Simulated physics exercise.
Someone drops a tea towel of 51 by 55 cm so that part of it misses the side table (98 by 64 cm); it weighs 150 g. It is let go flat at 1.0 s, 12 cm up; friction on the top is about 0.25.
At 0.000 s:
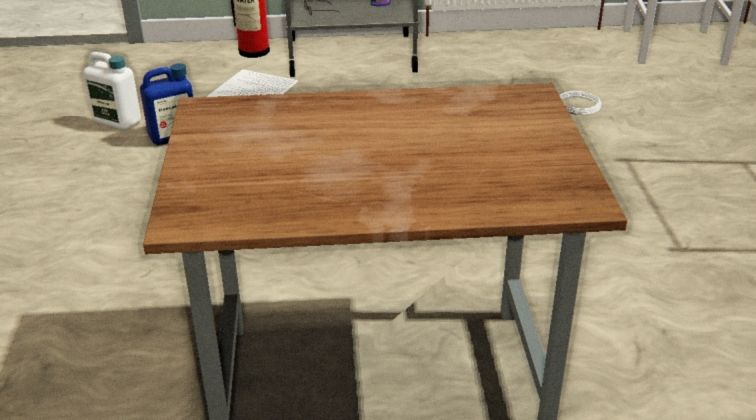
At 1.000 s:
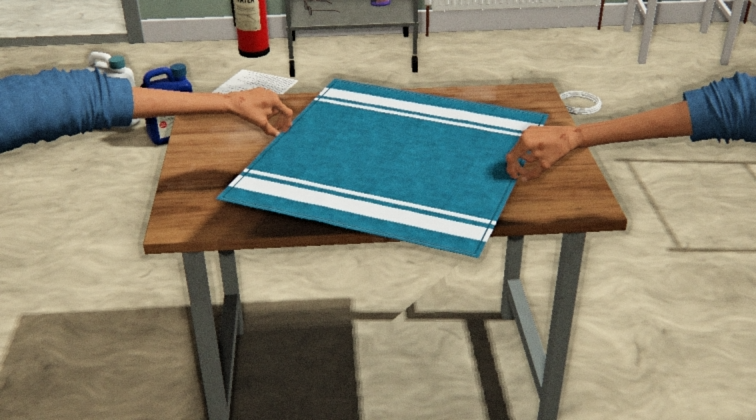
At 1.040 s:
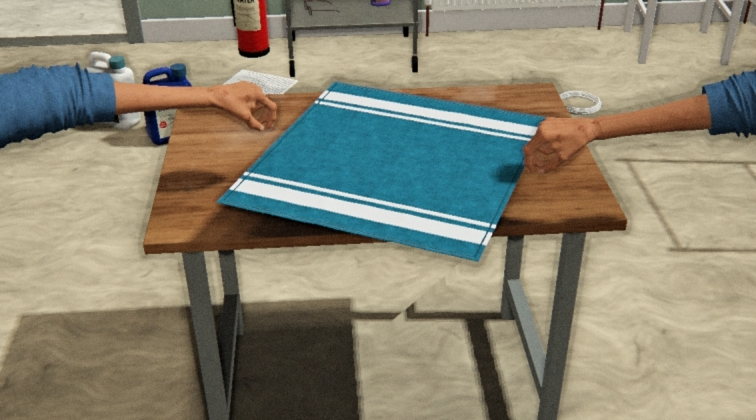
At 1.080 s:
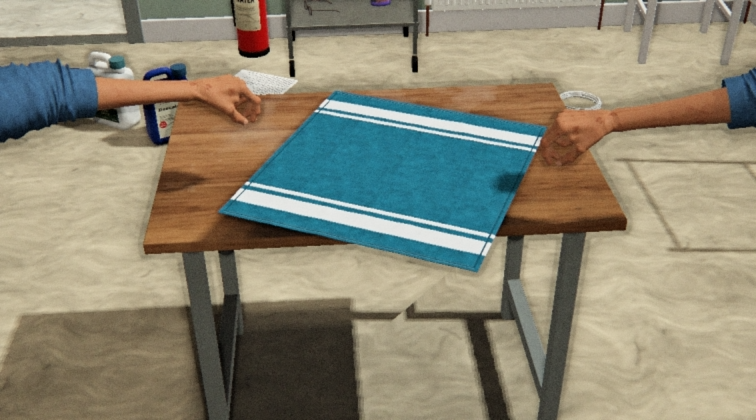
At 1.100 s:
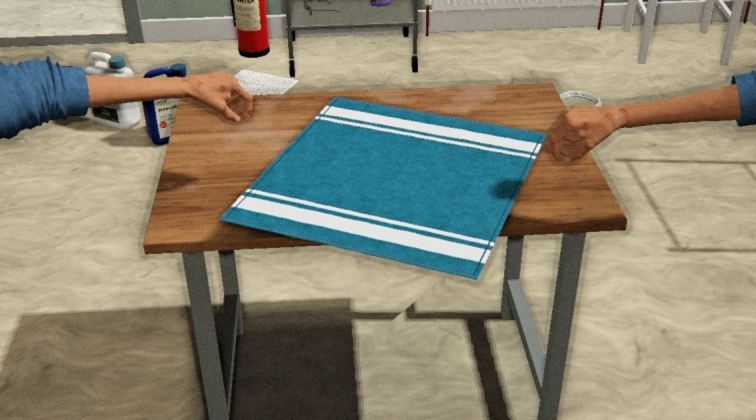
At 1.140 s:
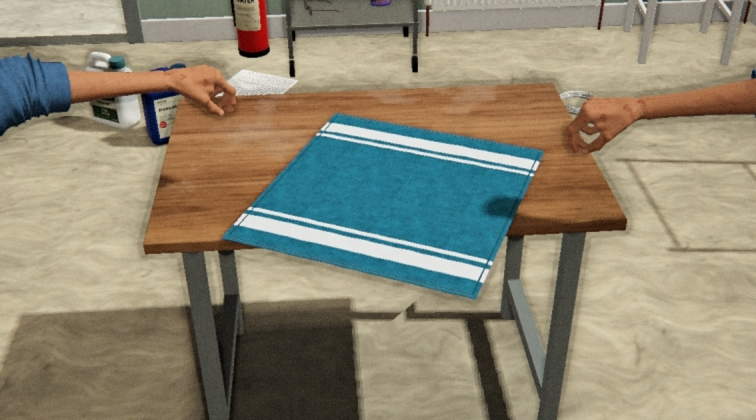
Two hands held a blue tea towel with white stripes flat over a bare wooden table, then let go and drew apart as the towel moved down a little, one corner past the front edge.
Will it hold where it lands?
Outcome: The tea towel goes over the edge.
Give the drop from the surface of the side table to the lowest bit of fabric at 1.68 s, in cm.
About 44 cm.
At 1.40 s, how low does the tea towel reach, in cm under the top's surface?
About 24 cm.
By 1.4 s, 55 % of the tea towel is still over the top.
By 1.7 s, 20 % of the tea towel is still over the top.
By 1.9 s, 0 % of the tea towel is still over the top.
By 2.2 s, 0 % of the tea towel is still over the top.
By 4.4 s, 0 % of the tea towel is still over the top.
